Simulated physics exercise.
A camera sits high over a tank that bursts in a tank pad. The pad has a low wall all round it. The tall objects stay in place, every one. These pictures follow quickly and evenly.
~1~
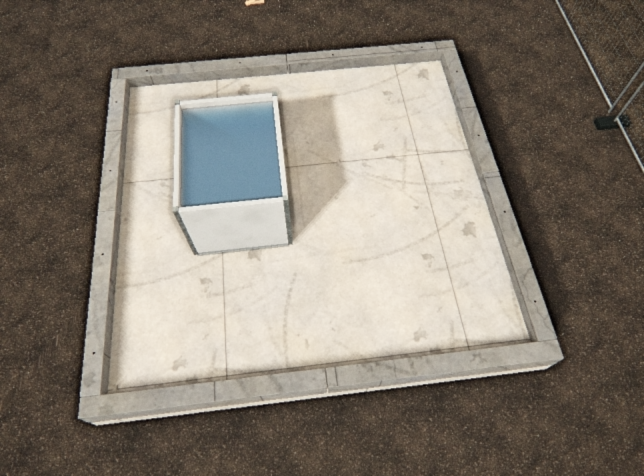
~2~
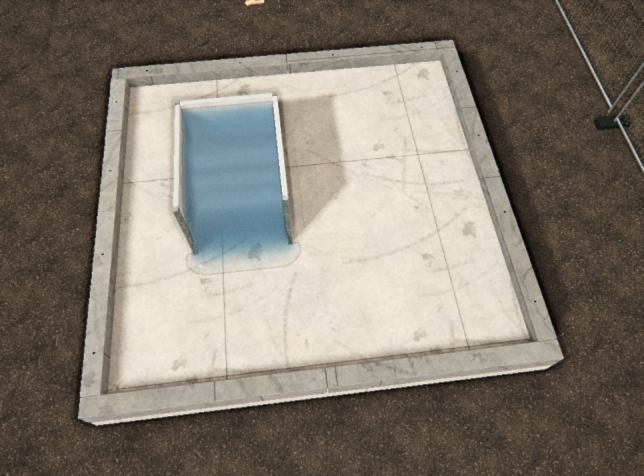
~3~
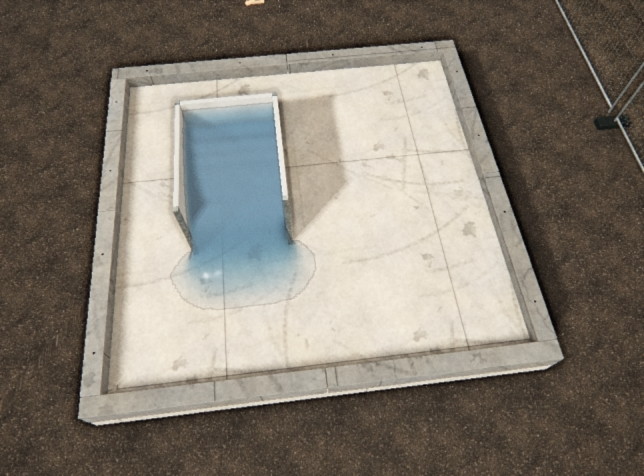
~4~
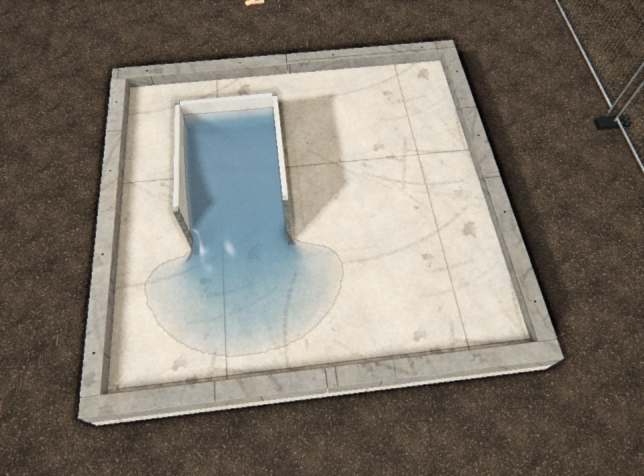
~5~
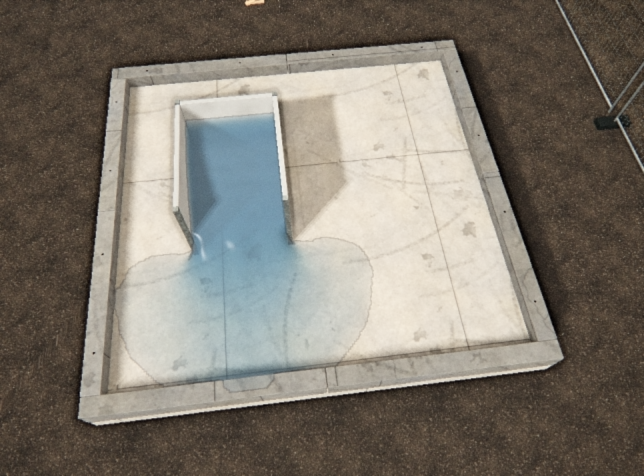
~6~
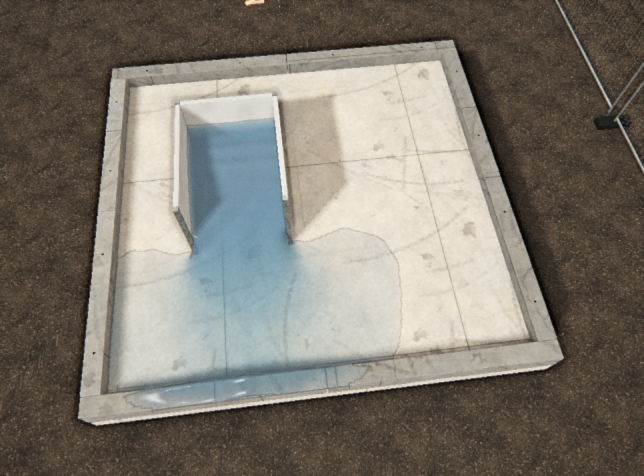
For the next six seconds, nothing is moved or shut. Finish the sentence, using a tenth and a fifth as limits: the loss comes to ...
The loss comes to over a fifth.
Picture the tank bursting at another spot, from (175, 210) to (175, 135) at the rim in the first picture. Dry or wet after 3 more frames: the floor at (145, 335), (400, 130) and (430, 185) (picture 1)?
Soaked, spared, spared.
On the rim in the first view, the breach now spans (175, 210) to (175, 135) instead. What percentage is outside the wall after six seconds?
Some 34 in a hundred.
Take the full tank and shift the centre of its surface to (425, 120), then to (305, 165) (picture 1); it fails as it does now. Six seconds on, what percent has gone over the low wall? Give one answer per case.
26%, then 32%.
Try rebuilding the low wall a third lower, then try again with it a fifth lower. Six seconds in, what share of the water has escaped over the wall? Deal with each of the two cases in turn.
48 and 42 per cent, in that order.
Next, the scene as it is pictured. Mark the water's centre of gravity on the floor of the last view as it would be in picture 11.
Centre point: Around (248, 272).
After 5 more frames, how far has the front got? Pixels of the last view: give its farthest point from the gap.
Roughly at (521, 346).
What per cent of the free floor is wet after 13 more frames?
Estimate: Some 40 in a hundred.
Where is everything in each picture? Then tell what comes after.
The first frame shows still water in the tank at (230, 152).
In the second frame, water pours out at (240, 234) and has run to (191, 257).
In the third frame, the front is at (186, 290), out from the gap at (240, 234).
In the fourth frame, water pours out at (241, 237) and has run to (220, 349).
In the fifth frame, water pours out at (241, 237) and has run to a hidden place.
In the sixth frame, the front is at a hidden place, out from the gap at (241, 238).
A moment on, water covers 30 % of the floor; the low wall has let 4 % over.
Next, water covers 30 % of the floor; the low wall has let 12 % over.
Then, water covers 35 % of the floor; the low wall has let 29 % over.
Later, water covers 60 % of the floor; the low wall has let 31 % over.
In the end, water covers 75 % of the floor; the low wall has let 31 % over.
